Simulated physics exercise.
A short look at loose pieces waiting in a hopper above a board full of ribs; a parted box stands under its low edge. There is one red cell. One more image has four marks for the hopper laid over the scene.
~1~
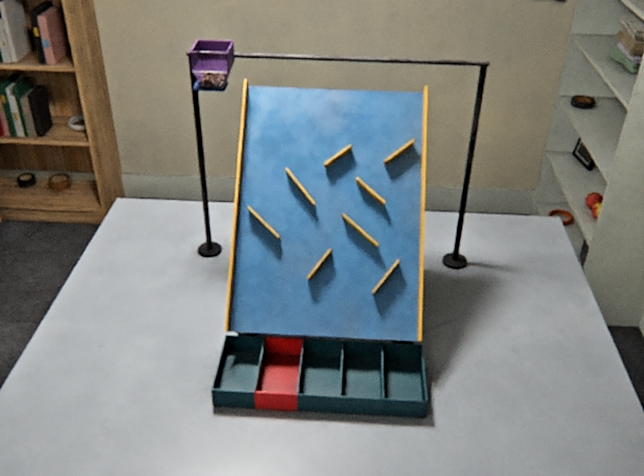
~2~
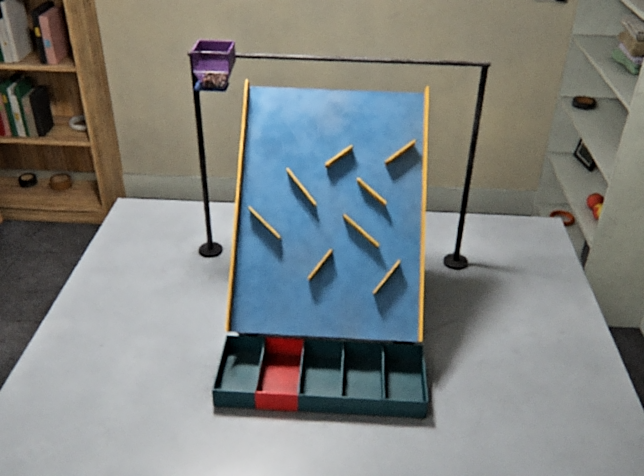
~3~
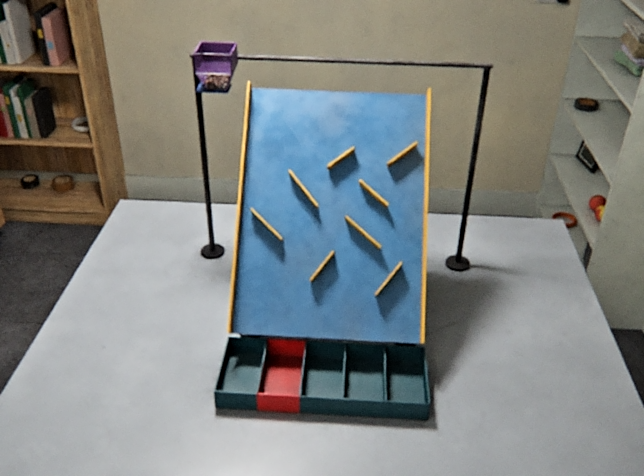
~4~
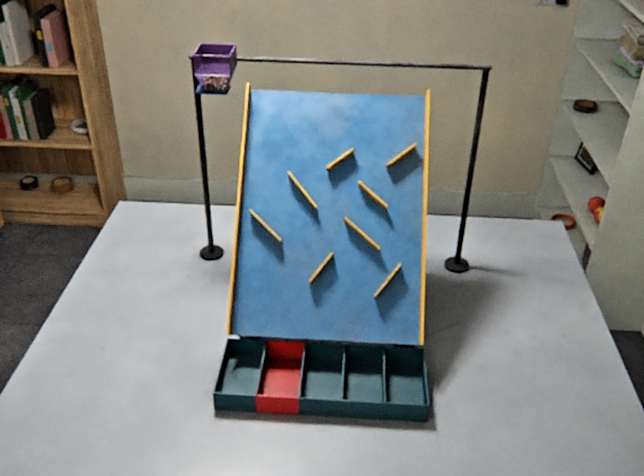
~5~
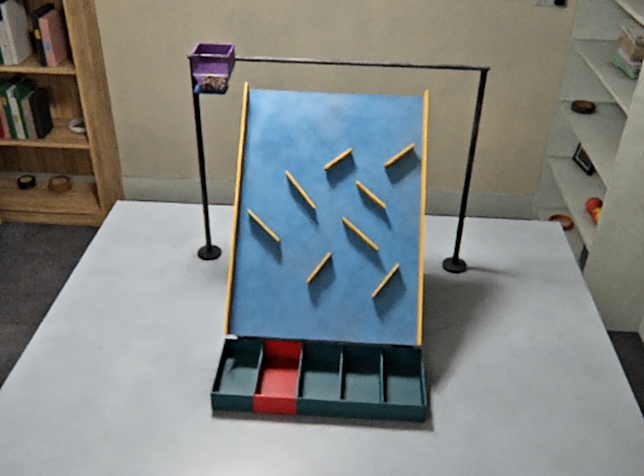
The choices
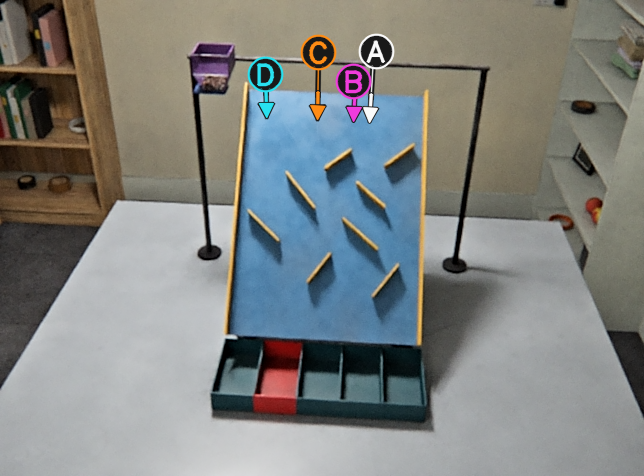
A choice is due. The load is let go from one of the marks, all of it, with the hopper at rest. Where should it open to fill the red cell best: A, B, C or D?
Go for D.
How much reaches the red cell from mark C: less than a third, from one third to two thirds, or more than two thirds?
Mark C gives less than a third.
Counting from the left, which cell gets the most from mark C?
The fourth from the left.
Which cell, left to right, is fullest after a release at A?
The fifth from the left.
On the marked copy, mark A meets the board at (369, 117); mark B meets the board at (353, 116); mark C meets the board at (317, 114); mark D meets the board at (266, 112).
With A, a small share in the red cell, the bulk in other cells, only a few outside the box.
With B, close to a quarter in the red cell, the bulk in other cells.
With C, a small share in the red cell, the bulk in other cells.
With D, close to half in the red cell, close to half in other cells, only a few outside the box.
